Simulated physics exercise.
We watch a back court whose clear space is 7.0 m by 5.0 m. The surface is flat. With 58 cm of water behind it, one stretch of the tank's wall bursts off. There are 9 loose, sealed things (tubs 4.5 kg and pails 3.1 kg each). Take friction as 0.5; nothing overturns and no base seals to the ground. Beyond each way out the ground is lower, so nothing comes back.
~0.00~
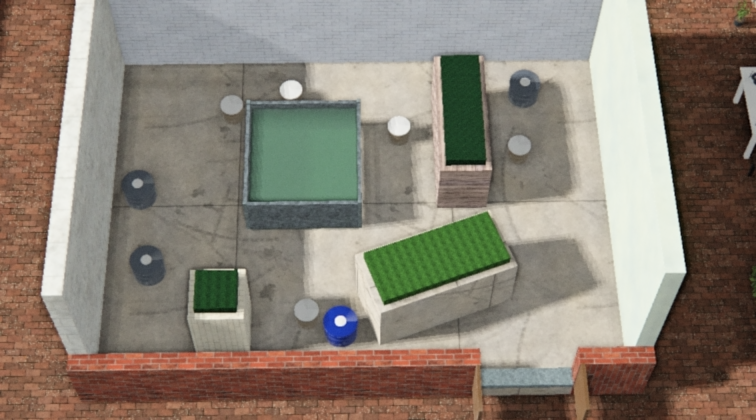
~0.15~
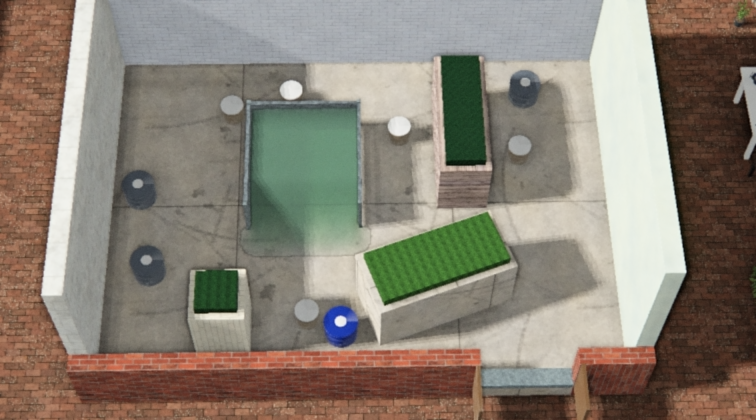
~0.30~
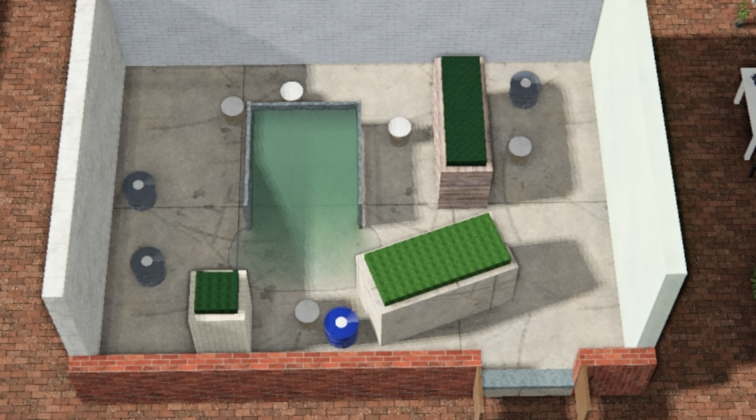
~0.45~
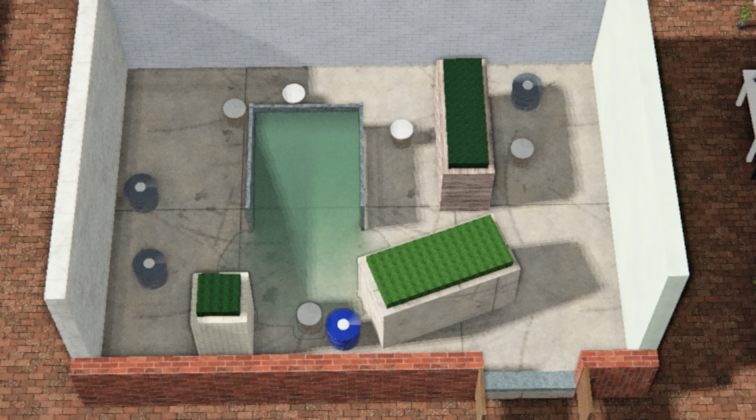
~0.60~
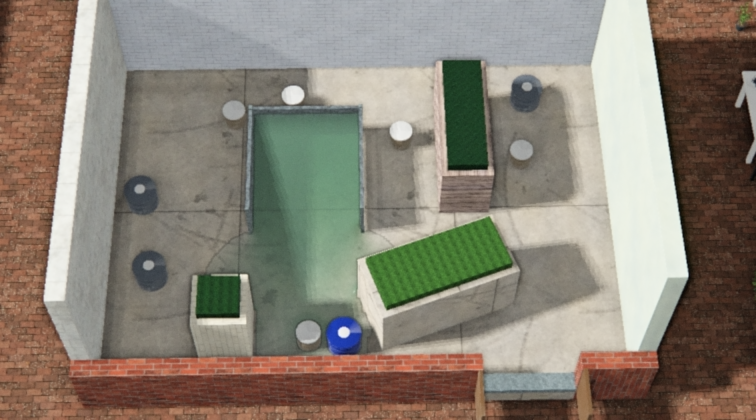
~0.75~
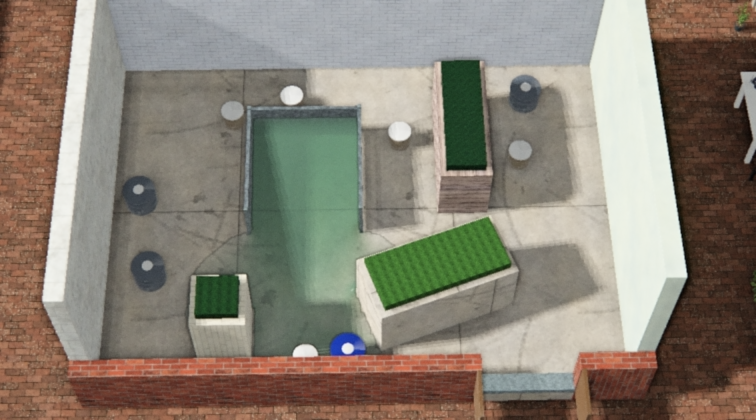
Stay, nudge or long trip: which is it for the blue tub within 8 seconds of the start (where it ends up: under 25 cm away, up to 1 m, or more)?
Blue tub moves a short way.
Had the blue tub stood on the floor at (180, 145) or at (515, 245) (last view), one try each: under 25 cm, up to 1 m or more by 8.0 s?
In turn: It gets carried off; it ends far away.
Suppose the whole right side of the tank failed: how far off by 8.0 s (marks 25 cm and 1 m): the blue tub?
Then the blue tub holds its place.
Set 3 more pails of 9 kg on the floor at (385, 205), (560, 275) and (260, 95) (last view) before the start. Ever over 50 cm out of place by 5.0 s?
In turn: Less, short of it, less.
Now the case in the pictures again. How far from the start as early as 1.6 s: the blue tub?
Roughly 50 cm by then.
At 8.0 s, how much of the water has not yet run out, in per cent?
Some 98 per cent remains.
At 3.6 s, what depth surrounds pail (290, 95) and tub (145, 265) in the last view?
Roughly 0 and 6 cm.
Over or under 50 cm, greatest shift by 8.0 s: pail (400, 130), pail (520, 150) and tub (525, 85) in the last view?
In that order: Short of it, less, under.
After 1.6 s the blue tub is near (367, 344), 0.5 m from its start, afloat; 0 of 9 are out; 2 afloat.
After 3.6 s the blue tub is near (367, 346), 0.5 m from its start, afloat; 0 of 9 are out; 3 afloat.
After 5.6 s the blue tub is near (367, 348), 0.5 m from its start, afloat; 0 of 9 are out; 4 afloat.
After 8.0 s the blue tub is near (367, 349), 0.5 m from its start, aground; 0 of 9 are out; 6 afloat.
